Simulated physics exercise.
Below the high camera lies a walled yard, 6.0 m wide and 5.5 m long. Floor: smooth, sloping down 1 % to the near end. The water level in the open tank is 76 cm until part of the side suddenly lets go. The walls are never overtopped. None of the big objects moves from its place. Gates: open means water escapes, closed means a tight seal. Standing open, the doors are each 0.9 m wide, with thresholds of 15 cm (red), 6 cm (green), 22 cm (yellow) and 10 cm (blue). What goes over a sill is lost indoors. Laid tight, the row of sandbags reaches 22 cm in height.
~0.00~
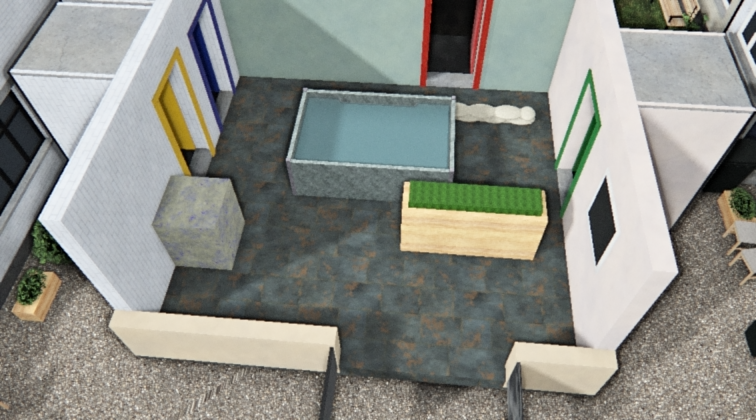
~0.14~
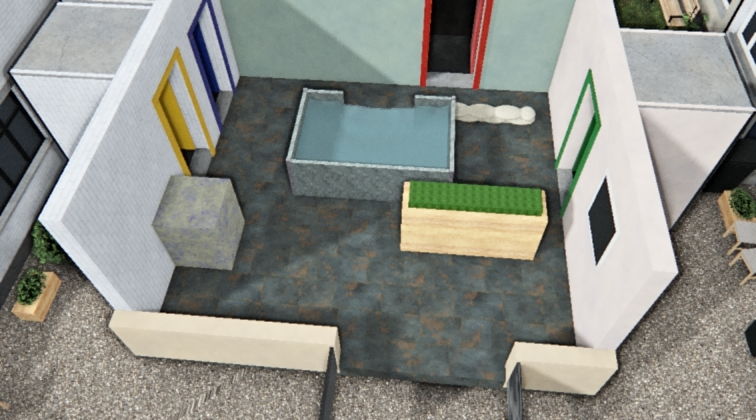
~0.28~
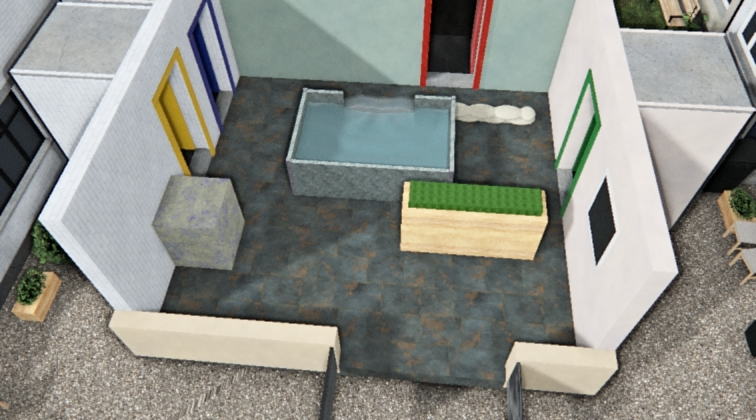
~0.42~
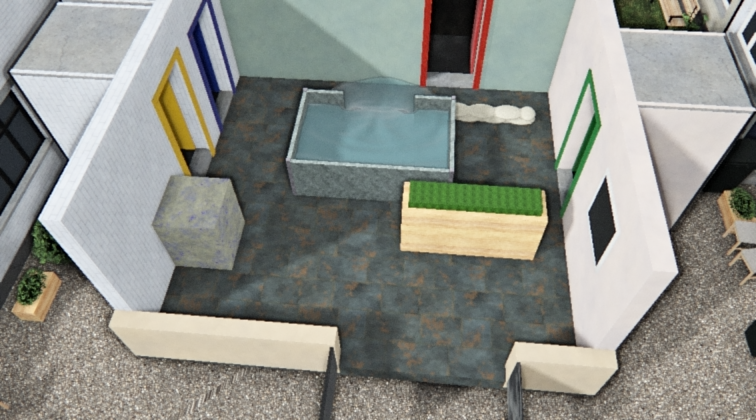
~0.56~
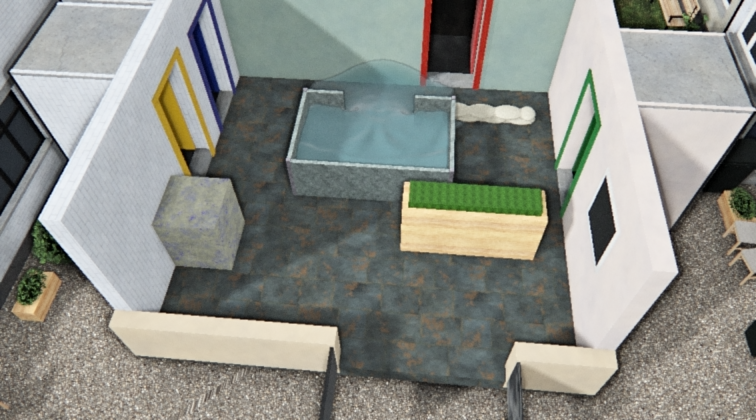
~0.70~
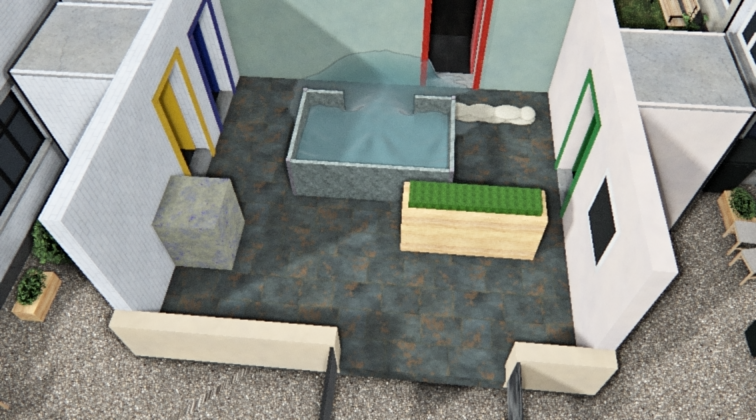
The clip opens on a walled yard seen from above, with a still, open tank of water near the back wall. A gap appears in the tank's far side and water pours out behind it, then spreads in a thin, widening sheet across the dark floor toward the back wall and red-framed doorway.
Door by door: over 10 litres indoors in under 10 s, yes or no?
Red door: Yes, green door: No, yellow door: No, blue door: Yes.
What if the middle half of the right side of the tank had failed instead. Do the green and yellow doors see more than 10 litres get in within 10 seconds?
Against that limit the green door gives a greater amount and the yellow door gives a lower amount.
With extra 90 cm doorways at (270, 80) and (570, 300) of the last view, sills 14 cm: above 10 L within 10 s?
Per doorway, in order: Sufficient / insufficient.
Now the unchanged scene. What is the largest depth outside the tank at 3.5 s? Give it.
Peak depth: Approx. 33 cm.
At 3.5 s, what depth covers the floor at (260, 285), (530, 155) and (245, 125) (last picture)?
Close to 0, 6 and 12 centimetres.
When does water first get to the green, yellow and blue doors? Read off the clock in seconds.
Times: Green 2.2 seconds, yellow 2.0 seconds, blue 1.4 seconds.
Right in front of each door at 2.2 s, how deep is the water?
Depth readings (cm): Red = 22; green = 3; yellow = 6; blue = 26.
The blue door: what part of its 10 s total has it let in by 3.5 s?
I'd put it at about 65 per cent by that point.
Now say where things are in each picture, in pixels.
The first frame shows the open tank at (374, 132) is whole and still, 76 cm deep.
In the second frame, water pours out on the open tank's far side and has run 0.7 m, to a hidden place; typically 7 cm deep outside, 76 cm at the open tank's back.
In the third frame, the front is at a hidden place, 0.9 m from the gap on the open tank's far side; 1.0 m2 of floor is under water; 74 cm left at the back of the open tank.
In the fourth frame, the front is at (351, 83), 1.4 m from the gap on the open tank's far side; 2.2 m2 of floor is under water; 66 cm left at the back of the open tank.
In the fifth frame, water pours out on the open tank's far side and has run 1.7 m, to (321, 81); typically 11 cm deep outside, 66 cm at the open tank's back.
In the sixth frame, the front is at (303, 80), 2.0 m from the gap on the open tank's far side; 3.1 m2 of floor is under water; 63 cm left at the back of the open tank.
After 1.4 s water covers 20 % of the floor and is deepest (52 cm) near (384, 87); red door 25 cm at the sill, 15 L in, green door not reached, yellow door not reached, blue door not reached.
After 2.2 s water covers 30 % of the floor and is deepest (46 cm) near (534, 95); red door 22 cm at the sill, 40 L in, green door 3 cm at the sill, 0 L in, yellow door 6 cm at the sill, 0 L in, blue door 26 cm at the sill, 53 L in.
After 3.5 s water covers 55 % of the floor and is deepest (33 cm) near (497, 99); red door 17 cm at the sill, 59 L in, green door 5 cm at the sill, 0 L in, yellow door 9 cm at the sill, 0 L in, blue door 22 cm at the sill, 145 L in.
After 6.0 s water covers 85 % of the floor and is deepest (20 cm) near (468, 104); red door 20 cm at the sill, 85 L in, green door 3 cm at the sill, 0 L in, yellow door 11 cm at the sill, 0 L in, blue door 14 cm at the sill, 215 L in.
After 10.0 s water covers 95 % of the floor and is deepest (14 cm) near (559, 368); red door 7 cm at the sill, 94 L in, green door 5 cm at the sill, 0 L in, yellow door 10 cm at the sill, 0 L in, blue door 10 cm at the sill, 232 L in.
